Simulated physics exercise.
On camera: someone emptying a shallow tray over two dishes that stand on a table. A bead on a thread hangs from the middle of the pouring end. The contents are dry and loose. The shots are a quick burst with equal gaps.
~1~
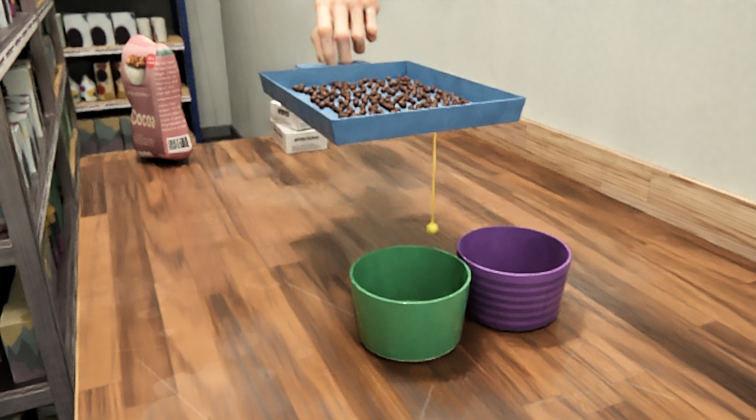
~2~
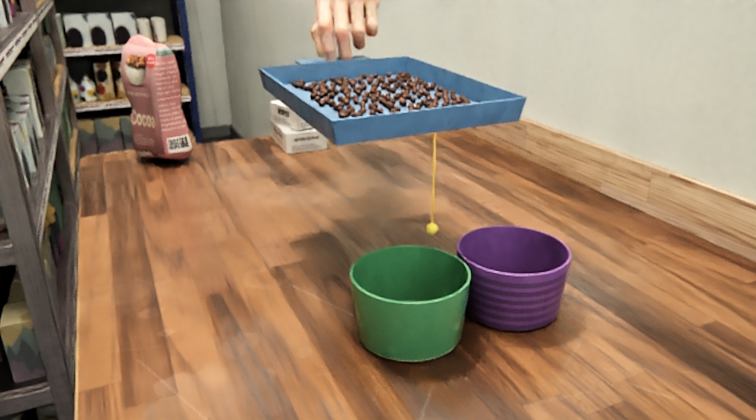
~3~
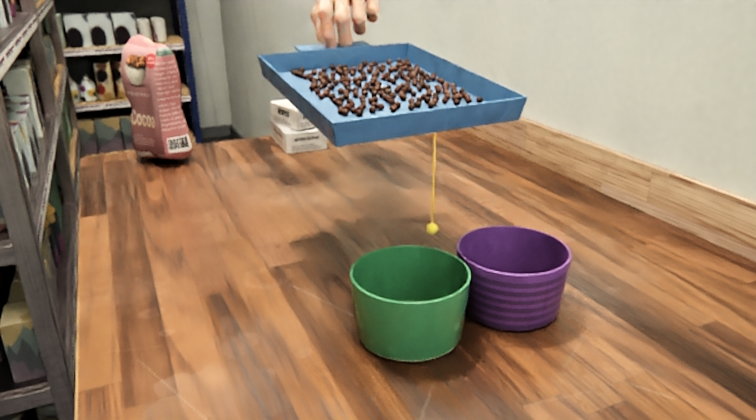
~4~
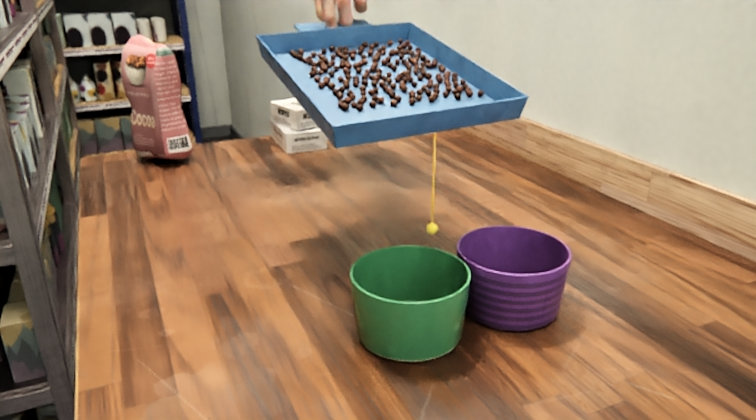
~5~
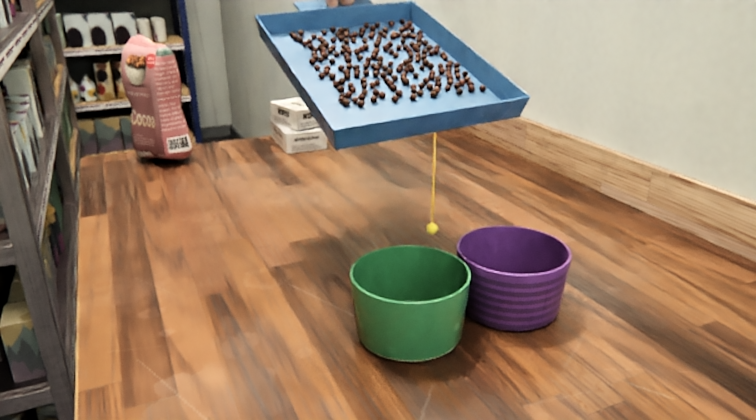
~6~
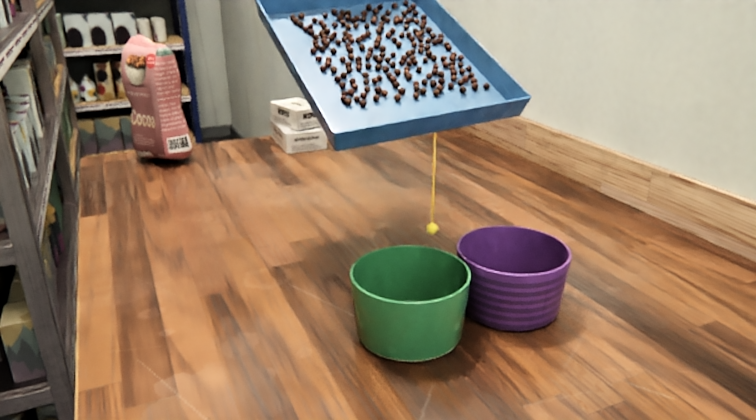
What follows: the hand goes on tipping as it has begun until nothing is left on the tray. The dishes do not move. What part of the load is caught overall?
They take over half between them.
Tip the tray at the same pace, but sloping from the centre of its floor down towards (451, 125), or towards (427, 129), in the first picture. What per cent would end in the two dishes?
Near 90 % and 90 %.
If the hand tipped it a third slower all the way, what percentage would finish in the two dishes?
Some 80 per cent.
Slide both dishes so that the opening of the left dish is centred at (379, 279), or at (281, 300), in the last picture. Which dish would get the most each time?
In turn: The left dish; the right one.
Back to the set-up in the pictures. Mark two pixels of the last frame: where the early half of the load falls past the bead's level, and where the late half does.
At about (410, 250), then at (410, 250).
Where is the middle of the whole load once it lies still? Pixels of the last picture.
Roughly at (413, 330).
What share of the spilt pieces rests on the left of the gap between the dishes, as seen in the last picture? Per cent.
Near 70 %.
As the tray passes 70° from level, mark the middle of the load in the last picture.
Roughly at (414, 130).
Just after the last frame, tray tipped steeply; the larger part on the tray; just a few in the left dish; about a tenth in the air.
A moment on, tray tipped past a quarter turn; roughly a third on the tray; roughly a quarter in the left dish; just a few in the right dish; about a tenth outside both; roughly a quarter in the air.
Further on, tray tipped past a quarter turn; roughly two thirds in the left dish; about a tenth in the right dish; roughly a quarter outside both.
When it is over, tray tipped past a quarter turn; roughly two thirds in the left dish; about a tenth in the right dish; roughly a quarter outside both.
